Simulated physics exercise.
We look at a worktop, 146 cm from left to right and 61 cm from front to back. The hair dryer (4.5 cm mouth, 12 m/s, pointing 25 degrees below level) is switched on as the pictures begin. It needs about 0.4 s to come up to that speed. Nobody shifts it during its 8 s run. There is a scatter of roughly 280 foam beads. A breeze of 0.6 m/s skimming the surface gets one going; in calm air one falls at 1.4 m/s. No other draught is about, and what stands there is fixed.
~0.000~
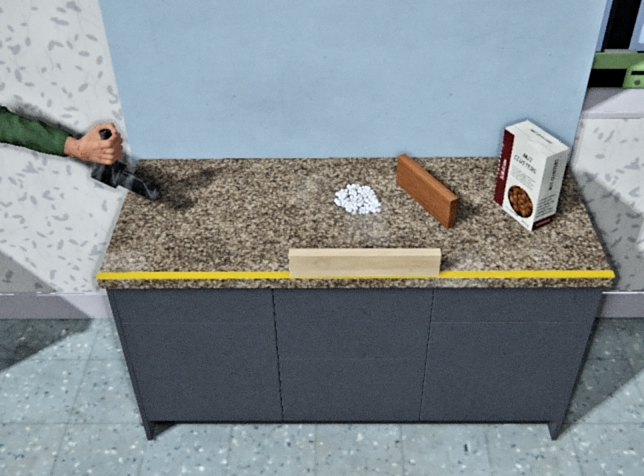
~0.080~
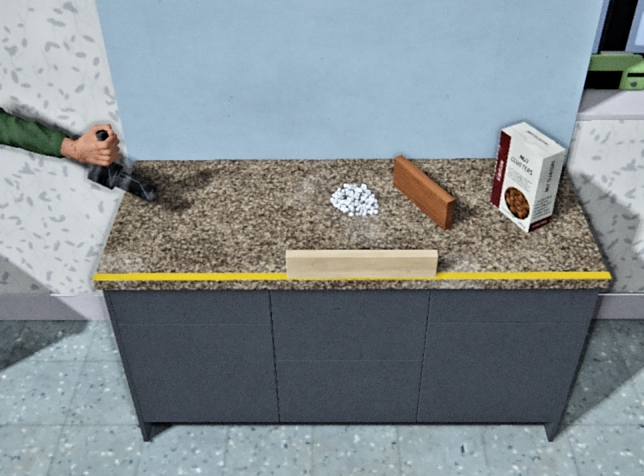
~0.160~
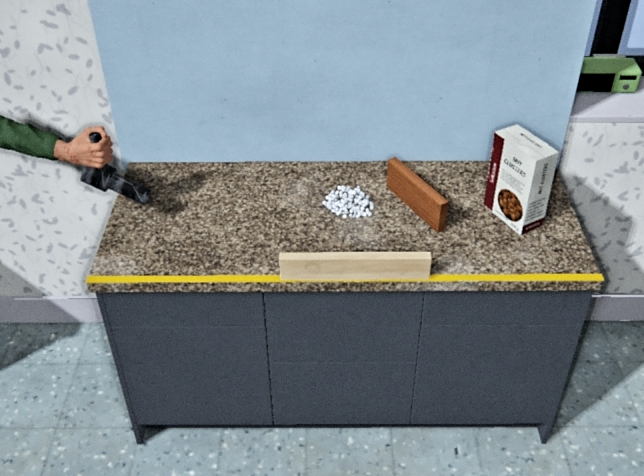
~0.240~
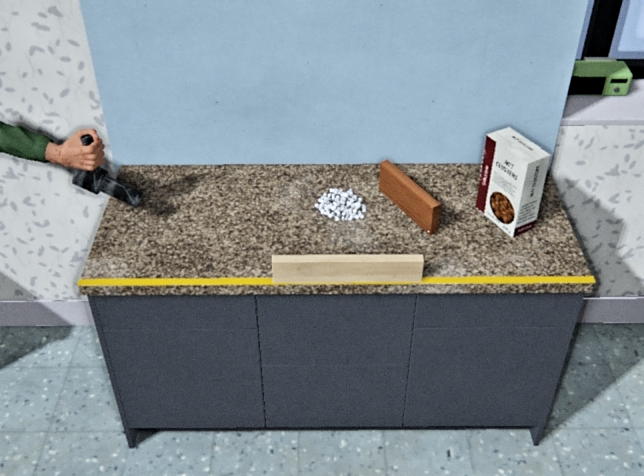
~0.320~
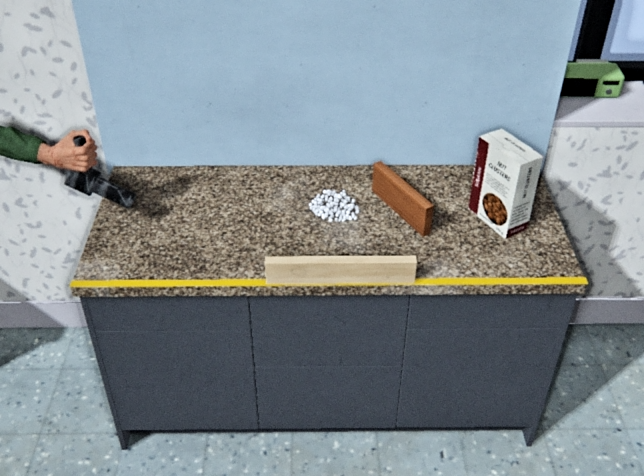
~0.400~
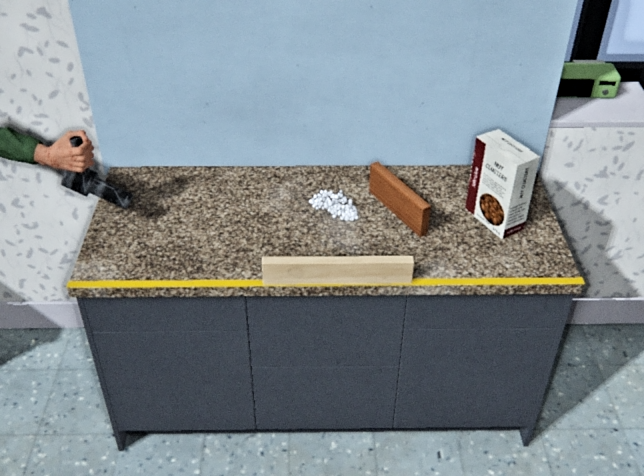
A speckled brown worktop on dark grey cabinets stands against a pale blue panel, seen from the front and above. A green-sleeved hand at the left holds a black hair dryer toward small white beads, with a reddish-brown board and a pasta box to their right and a pale board along the yellow front edge. The view drifts slowly right, and late on some beads shift slightly.
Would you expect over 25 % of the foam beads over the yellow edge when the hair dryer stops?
Answer: No.
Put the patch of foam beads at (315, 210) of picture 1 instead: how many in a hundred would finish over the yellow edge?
Then about 1 %.
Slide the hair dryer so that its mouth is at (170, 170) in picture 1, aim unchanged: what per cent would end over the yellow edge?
Then about 50 %.
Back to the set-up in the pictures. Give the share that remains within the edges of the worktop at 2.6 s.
About 40 %.
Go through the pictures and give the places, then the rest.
The middle of the foam beads is near (360, 202), none has stirred yet and the mouth of the hair dryer is at (158, 194), in the first picture.
The middle of the foam beads is near (357, 202), none has stirred yet and the yellow edge is centred on (351, 279), in the second picture.
The middle of the foam beads is near (350, 201), none has stirred yet, the top of a board is at (417, 179) and the top of a board is at (355, 255), in the third picture.
The middle of the foam beads is near (343, 207) and none has stirred yet, in the fourth picture.
The middle of the foam beads is near (336, 208) and none has stirred yet, in the fifth picture.
The middle of the foam beads is near (337, 207), the farthest in sight from the hair dryer is at (356, 213) and about 35 % have left their places, in the sixth picture.
After 1.6 s, 0 % are over the yellow edge; the middle of those still in play is near (384, 201); 35 % have settled or left.
After 2.6 s, 1 % are over the yellow edge; the middle of those still in play is near (383, 200); 64 % have settled or left.
After 4.4 s, 1 % are over the yellow edge; the middle of those still in play is near (383, 200); 78 % have settled or left.
After 8.0 s, at the end, 2 % are over the yellow edge.
